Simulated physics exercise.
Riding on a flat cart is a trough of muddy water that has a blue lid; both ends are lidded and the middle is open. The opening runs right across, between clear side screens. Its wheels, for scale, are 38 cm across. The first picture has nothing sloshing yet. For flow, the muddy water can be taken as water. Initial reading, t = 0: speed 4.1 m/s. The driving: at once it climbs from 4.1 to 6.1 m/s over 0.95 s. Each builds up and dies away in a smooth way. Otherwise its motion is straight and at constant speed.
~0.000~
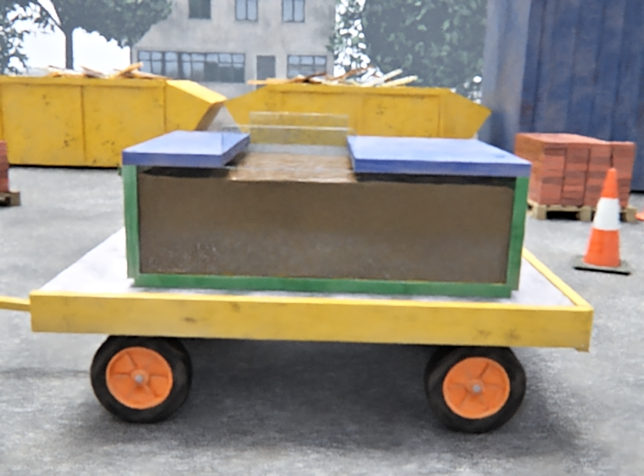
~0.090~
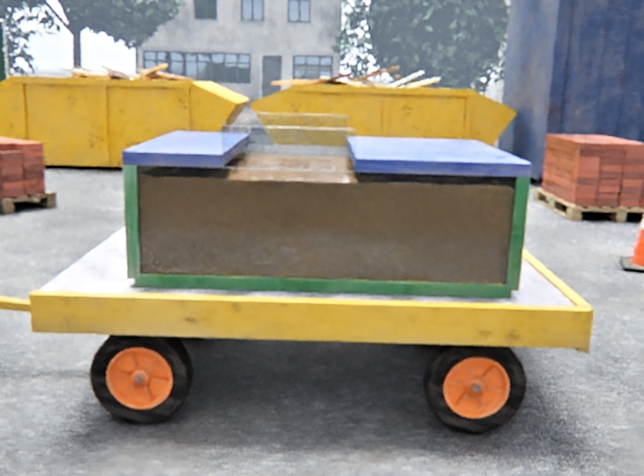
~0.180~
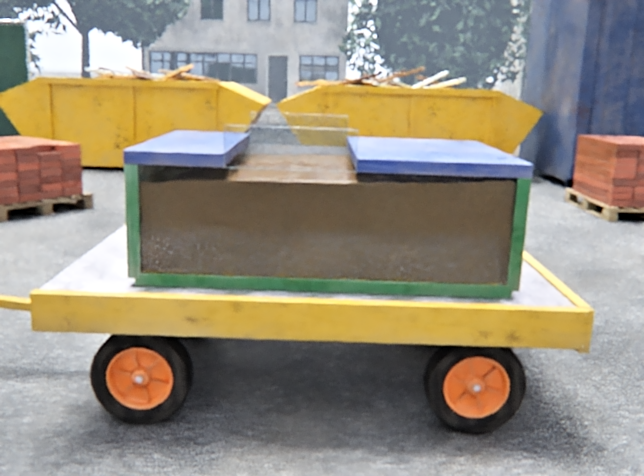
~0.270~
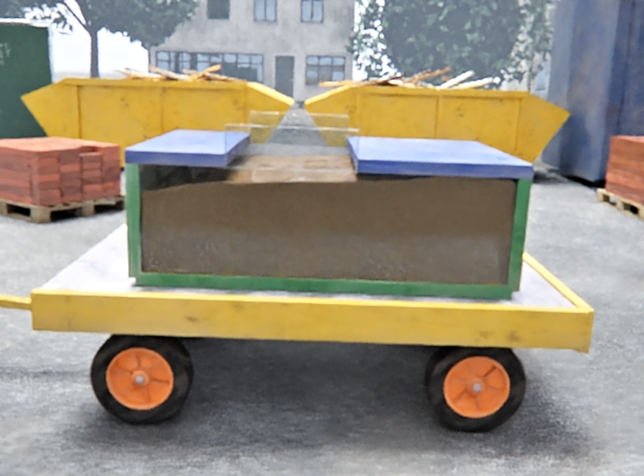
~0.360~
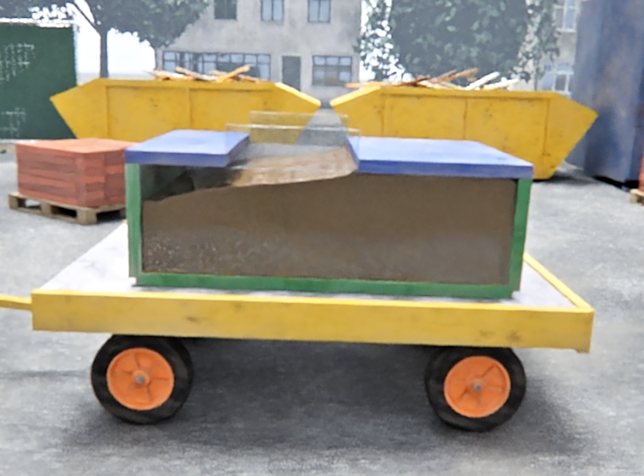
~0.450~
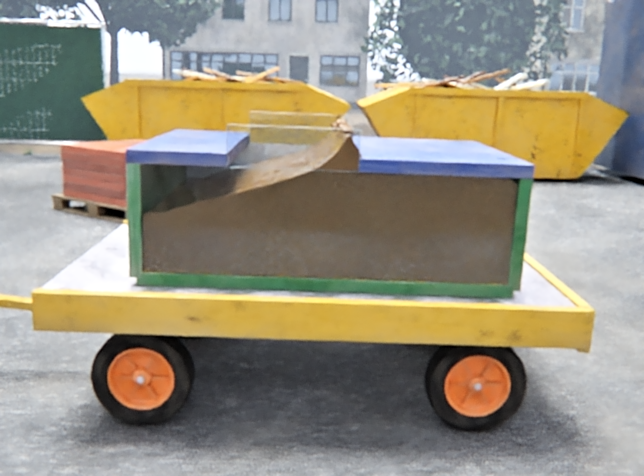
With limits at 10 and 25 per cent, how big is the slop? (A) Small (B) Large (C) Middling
Small.
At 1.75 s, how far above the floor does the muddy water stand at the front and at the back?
Reading: About 38 cm in front, about 30 cm behind.
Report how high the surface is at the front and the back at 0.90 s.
Approx. 18 cm front, approx. 38 cm back.
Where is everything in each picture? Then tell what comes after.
The surface is at (168, 179) near the front wall; the surface is at (476, 188) near the back wall; the front is on the left; the opening runs from (355, 160) to (222, 156); a wheel hub at (478, 392), in the first frame.
The surface is at (169, 180) near the front wall; the surface is at (477, 188) near the back wall, in the second frame.
The surface is at (170, 184) near the front wall; the surface is at (478, 185) near the back wall, in the third frame.
The surface is at (171, 190) near the front wall; the surface is at (479, 181) near the back wall, in the fourth frame.
The surface is at (171, 200) near the front wall; the surface is at (480, 180) near the back wall, in the fifth frame.
The surface is at (172, 211) near the front wall; the surface is at (480, 181) near the back wall; muddy water has begun to come out; a wheel hub at (480, 390), in the sixth frame.
Then, 0.90 s in, the surface stands 39 cm at the back and 19 cm at the front; 3 per cent is out, over the back.
Then, 1.35 s in, the surface stands 36 cm at the back and 38 cm at the front; 3 per cent is out, over the back.
Then, 1.75 s in, the surface stands 29 cm at the back and 38 cm at the front; 3 per cent is out, over the back.
Then, 3.84 s in, 3 per cent is out, over the back, 12 of 437 litres.
